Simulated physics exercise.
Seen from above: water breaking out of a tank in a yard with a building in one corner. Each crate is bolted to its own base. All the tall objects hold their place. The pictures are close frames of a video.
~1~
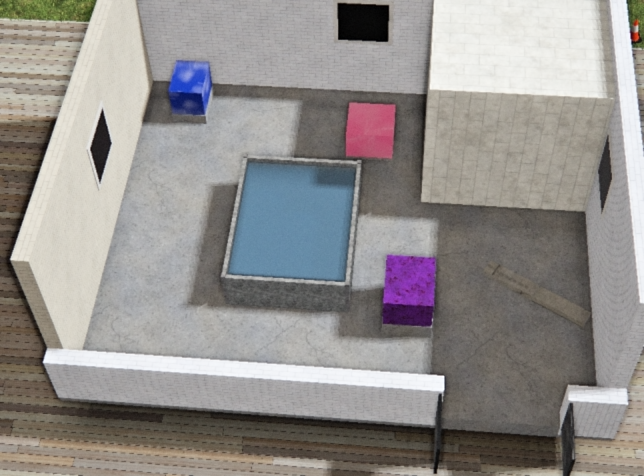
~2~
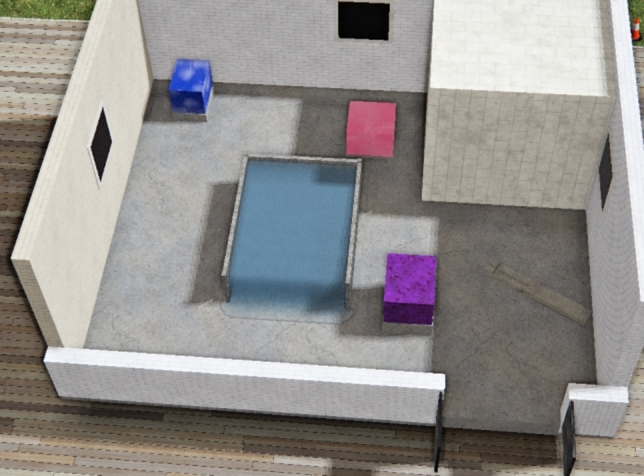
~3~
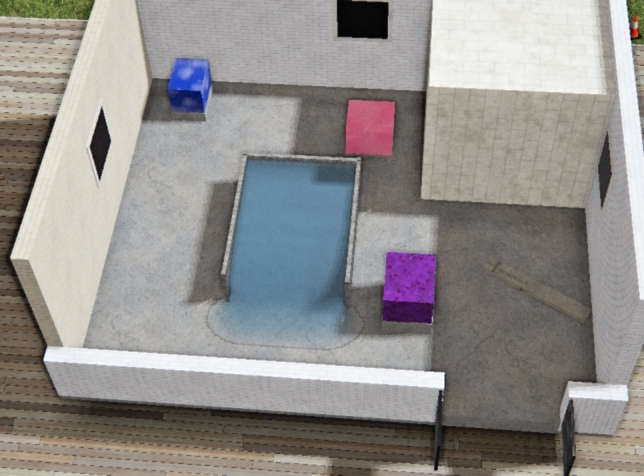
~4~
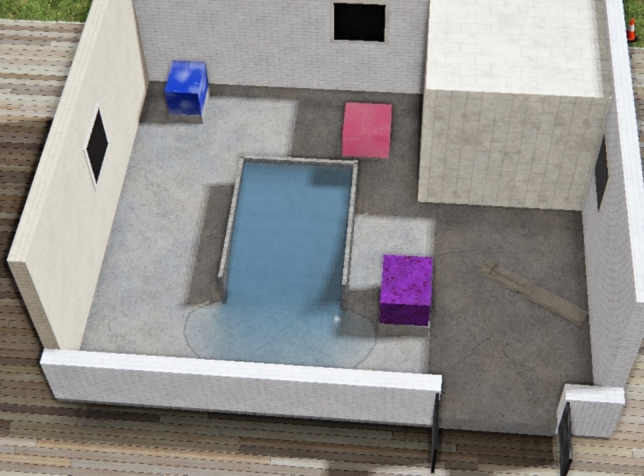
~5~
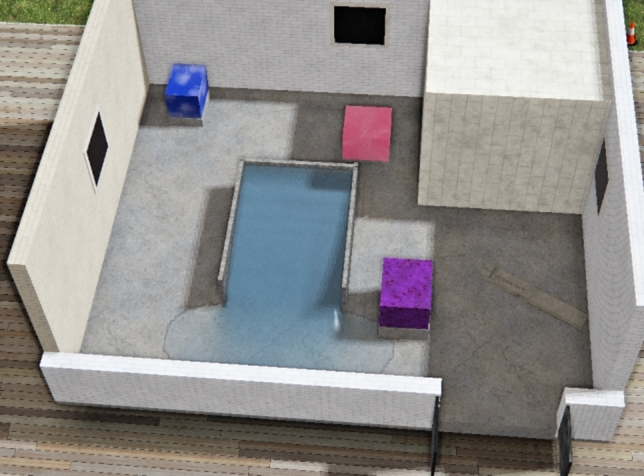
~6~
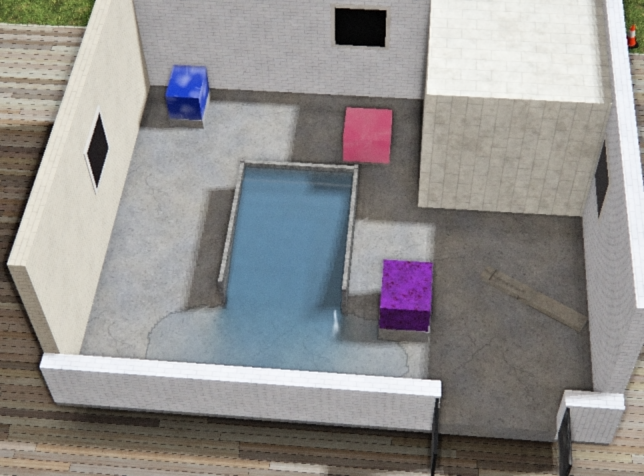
Walled yard from above, water pouring out the near side of a rectangular tank and spreading across the floor past a purple block.
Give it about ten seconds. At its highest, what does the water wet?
One by one: The pink crate is soaked; the purple crate keeps dry; the blue crate keeps dry.
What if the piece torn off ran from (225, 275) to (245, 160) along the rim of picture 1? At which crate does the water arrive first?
The crate marked blue.
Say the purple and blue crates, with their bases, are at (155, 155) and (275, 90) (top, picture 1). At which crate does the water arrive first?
I say the purple one.
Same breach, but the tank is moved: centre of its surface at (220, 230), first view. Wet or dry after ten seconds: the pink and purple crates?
One by one: Pink ends up wet, purple stays dry.
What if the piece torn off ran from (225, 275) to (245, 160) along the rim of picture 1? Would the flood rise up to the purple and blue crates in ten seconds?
My reading: The purple crate is spared, the blue crate is topped.
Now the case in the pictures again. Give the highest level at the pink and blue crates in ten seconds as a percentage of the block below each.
Near 210 and 80 in a hundred.
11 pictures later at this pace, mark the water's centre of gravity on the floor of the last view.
Roughly at (280, 322).
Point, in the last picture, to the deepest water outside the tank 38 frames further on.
Around (151, 88).
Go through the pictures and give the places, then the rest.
The first picture shows the open tank at (294, 220) is whole and still.
In the second picture, water pours out at (288, 296) and has run to (227, 306).
In the third picture, the front is at (212, 318), out from the gap at (287, 296).
In the fourth picture, water pours out at (284, 299) and has run to (197, 343).
In the fifth picture, the front is at a hidden place, out from the gap at (284, 302).
In the sixth picture, the front is at a hidden place, out from the gap at (284, 304).
A moment on, water covers 20 % of the floor; the pink crate not reached, the purple crate water round its plinth, the blue crate not reached.
Next, water covers 30 % of the floor; the pink crate not reached, the purple crate water round its plinth, the blue crate not reached.
Then, water covers 50 % of the floor; the pink crate not reached, the purple crate water round its plinth, the blue crate not reached.
Later, water covers 85 % of the floor; the pink crate water round its plinth, the purple crate water round its plinth, the blue crate water round its plinth.
In the end, water covers 95 % of the floor; the pink crate was topped, the purple crate stayed above the water, the blue crate stayed above the water.
